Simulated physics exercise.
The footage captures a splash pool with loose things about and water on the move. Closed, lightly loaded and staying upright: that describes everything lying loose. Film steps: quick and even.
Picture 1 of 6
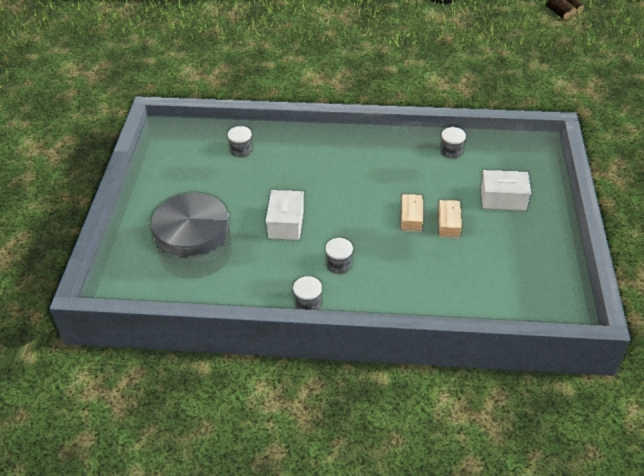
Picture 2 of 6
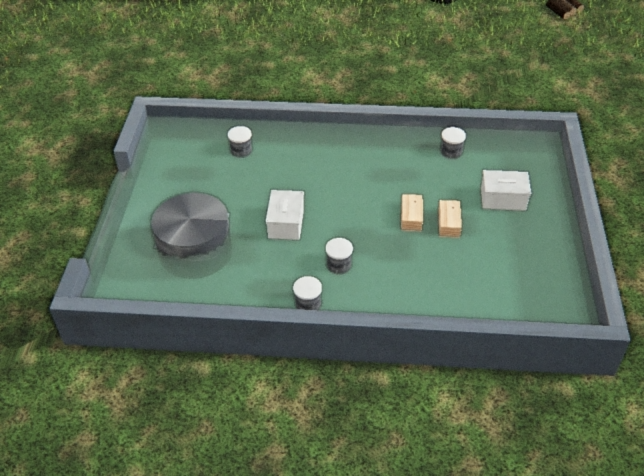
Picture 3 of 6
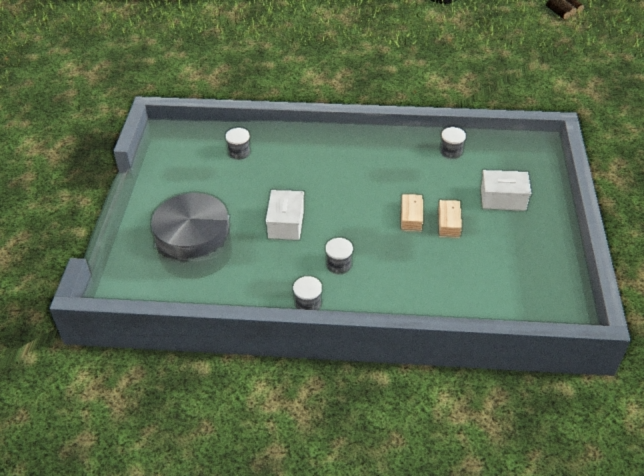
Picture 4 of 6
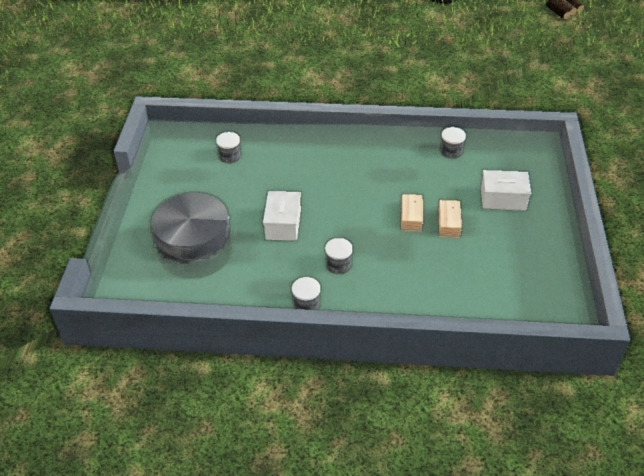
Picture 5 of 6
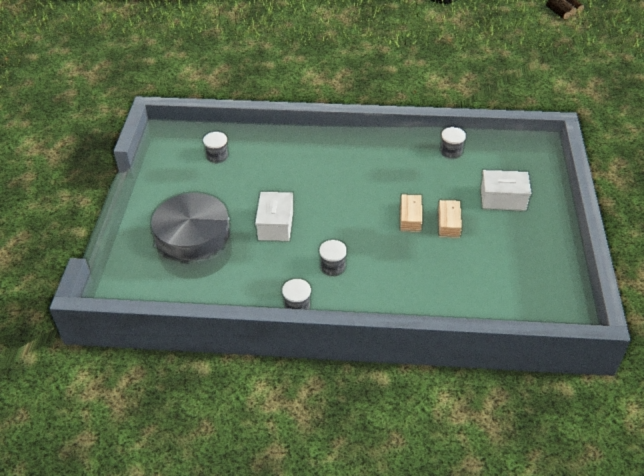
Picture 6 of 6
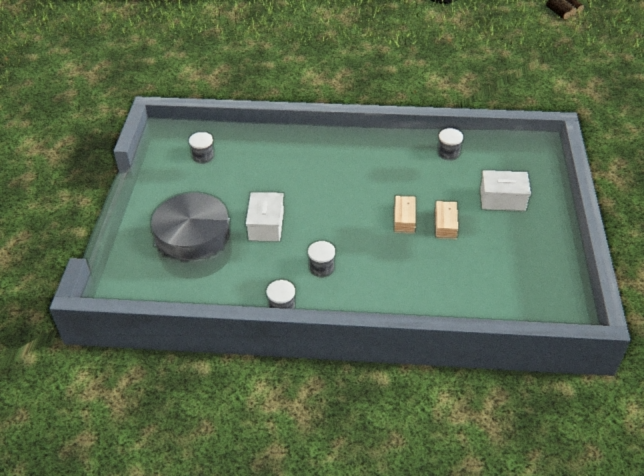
A gap opened in the left wall of a shallow pool, and the white-topped pails and a pale box drifted slowly left, the two small wooden blocks shifting slightly after them.
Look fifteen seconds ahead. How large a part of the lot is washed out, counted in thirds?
The portion will probably sit in the middle band.
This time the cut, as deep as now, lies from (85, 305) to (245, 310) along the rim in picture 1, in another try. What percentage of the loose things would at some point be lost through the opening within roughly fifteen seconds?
Share: Near 60 %.
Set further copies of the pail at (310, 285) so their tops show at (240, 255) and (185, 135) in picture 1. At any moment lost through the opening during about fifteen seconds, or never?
Taking them in order, the first is lost through the gap and the second is lost through the gap.
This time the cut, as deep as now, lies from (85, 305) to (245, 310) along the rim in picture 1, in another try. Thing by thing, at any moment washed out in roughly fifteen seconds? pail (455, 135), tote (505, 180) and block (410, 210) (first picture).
The three read no escape, no escape and escape, respectively.
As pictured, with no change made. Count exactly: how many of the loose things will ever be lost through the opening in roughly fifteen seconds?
I make it 4 in total.
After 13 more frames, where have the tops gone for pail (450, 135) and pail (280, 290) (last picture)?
Tops end up close to (395, 141) and (106, 257) respectively.
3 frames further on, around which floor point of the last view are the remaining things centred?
I'd say somewhere close to (326, 236).
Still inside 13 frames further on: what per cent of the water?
I'd put it close to 66 percent.
A moment on, 0 of 8 are out; 8 afloat.
Next, 1 of 8 are out; 7 afloat.
Later, 4 of 8 are out; 4 afloat.
In the end, 4 of 8 are out; 4 afloat.
